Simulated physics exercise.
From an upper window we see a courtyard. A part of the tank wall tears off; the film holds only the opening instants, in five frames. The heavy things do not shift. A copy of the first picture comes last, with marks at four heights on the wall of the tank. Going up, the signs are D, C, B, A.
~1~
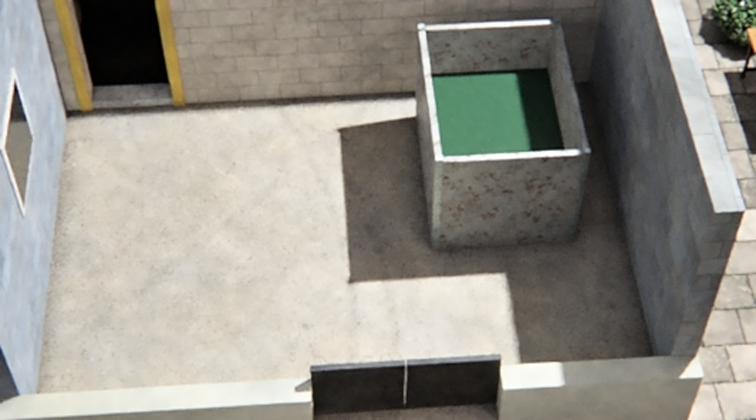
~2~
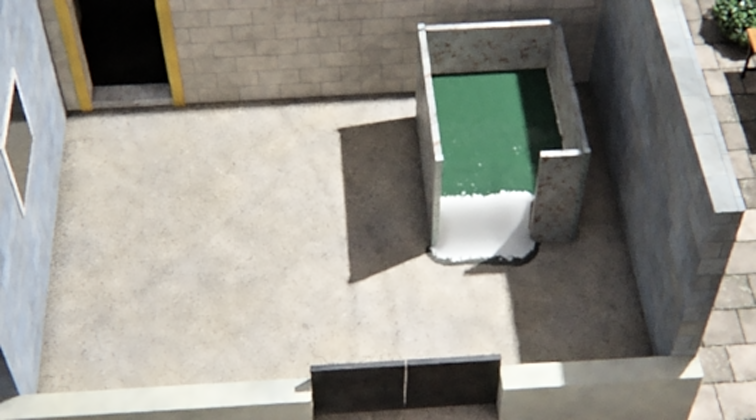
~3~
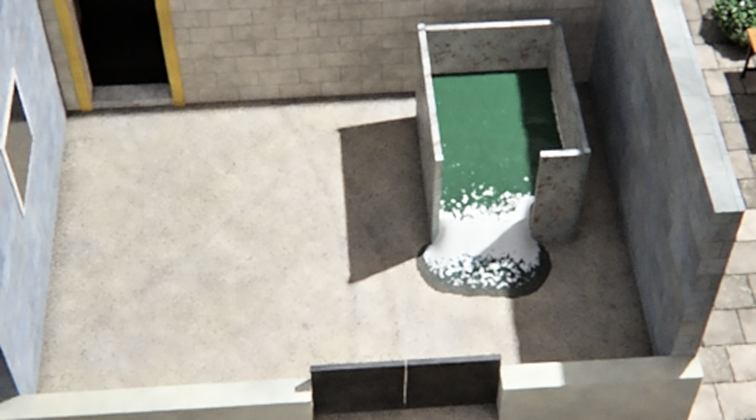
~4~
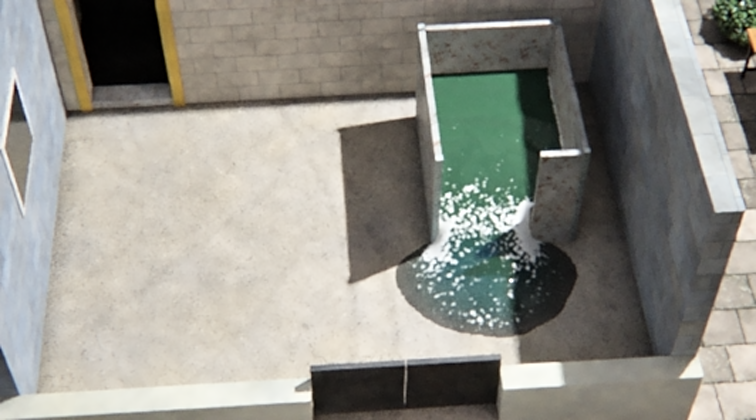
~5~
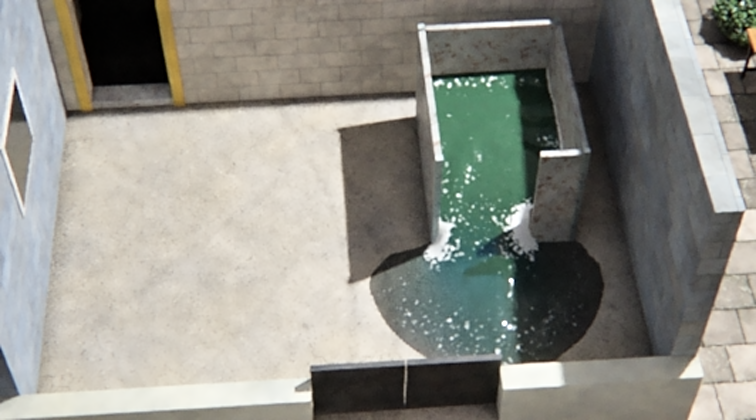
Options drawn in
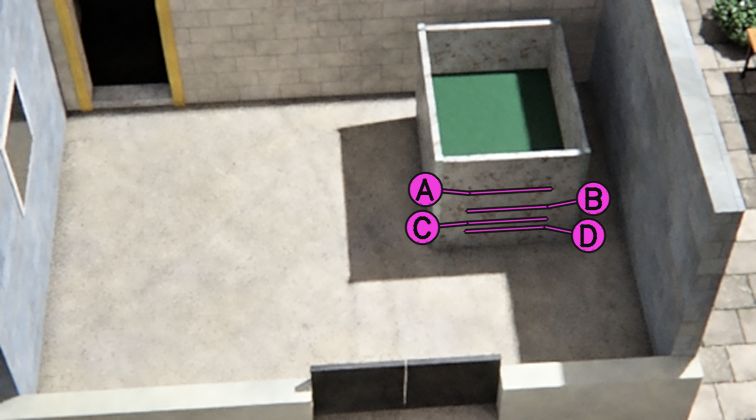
A square stone tank of green water stood in a walled courtyard until most of its front side was suddenly gone, and the water poured out, foaming white, and spread across the ground toward the dark gate.
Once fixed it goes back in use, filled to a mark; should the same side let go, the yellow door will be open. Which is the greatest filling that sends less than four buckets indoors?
B will do.
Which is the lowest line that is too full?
A.
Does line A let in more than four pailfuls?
Yes, that goes wrong.
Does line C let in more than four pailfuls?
No, not at all.
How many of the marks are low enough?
Three.
In magenta, A at (510, 191); B at (508, 208); C at (506, 221); D at (505, 229); from the bottom up D, C, B, A.
For line A, about 10 bucketfuls get in.
For line B, a bucket or two gets in.
For line C, nothing gets over.
For line D, nothing gets over.
